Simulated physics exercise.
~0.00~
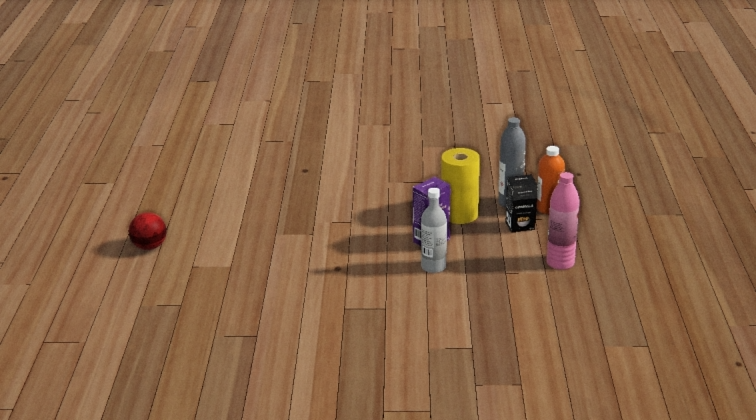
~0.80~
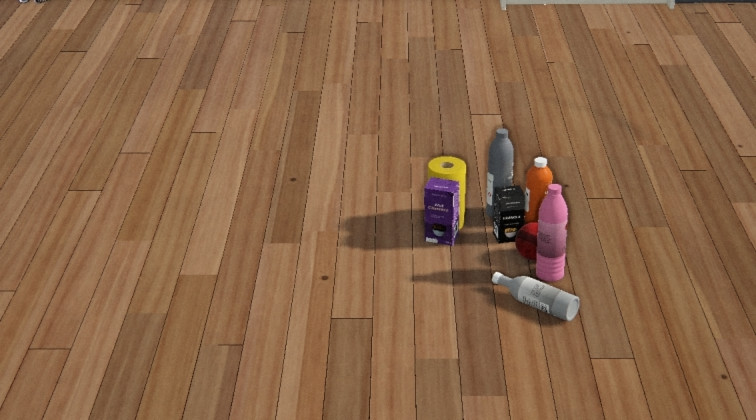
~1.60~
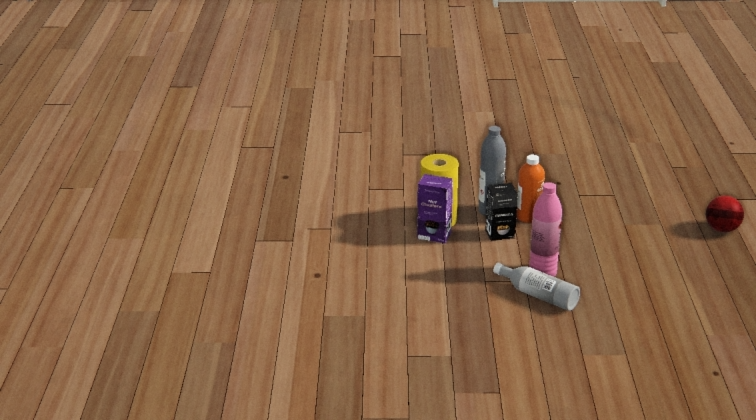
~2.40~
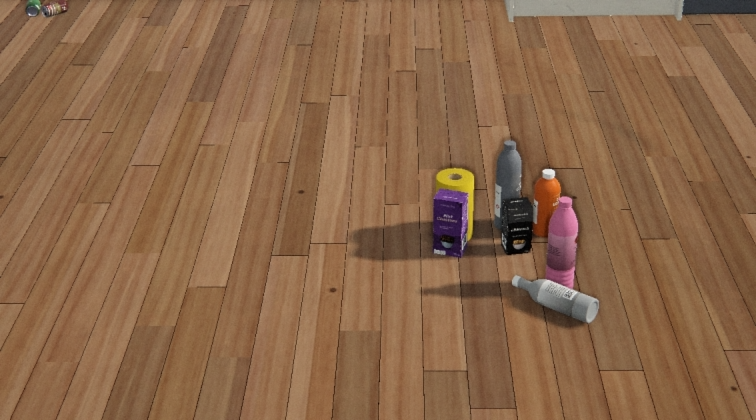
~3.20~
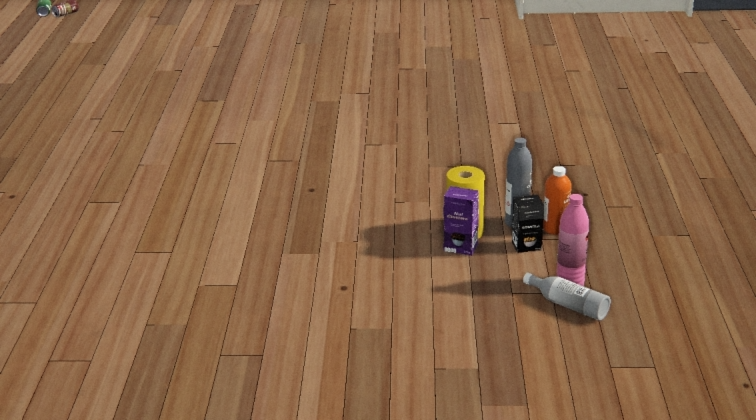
To begin with, a red ball sits to the left on a wooden floor, with a cluster of bottles, two cartons and a yellow roll standing to the right. The ball travels right and reaches the group, where the white bottle topples onto its side and the purple carton shifts slightly but stays upright. The ball passes behind the pink bottle and emerges on the far right, then leaves the view. At the end, the white bottle lies in front of the pink one, while the grey, orange and pink bottles, the black carton and the roll still stand.
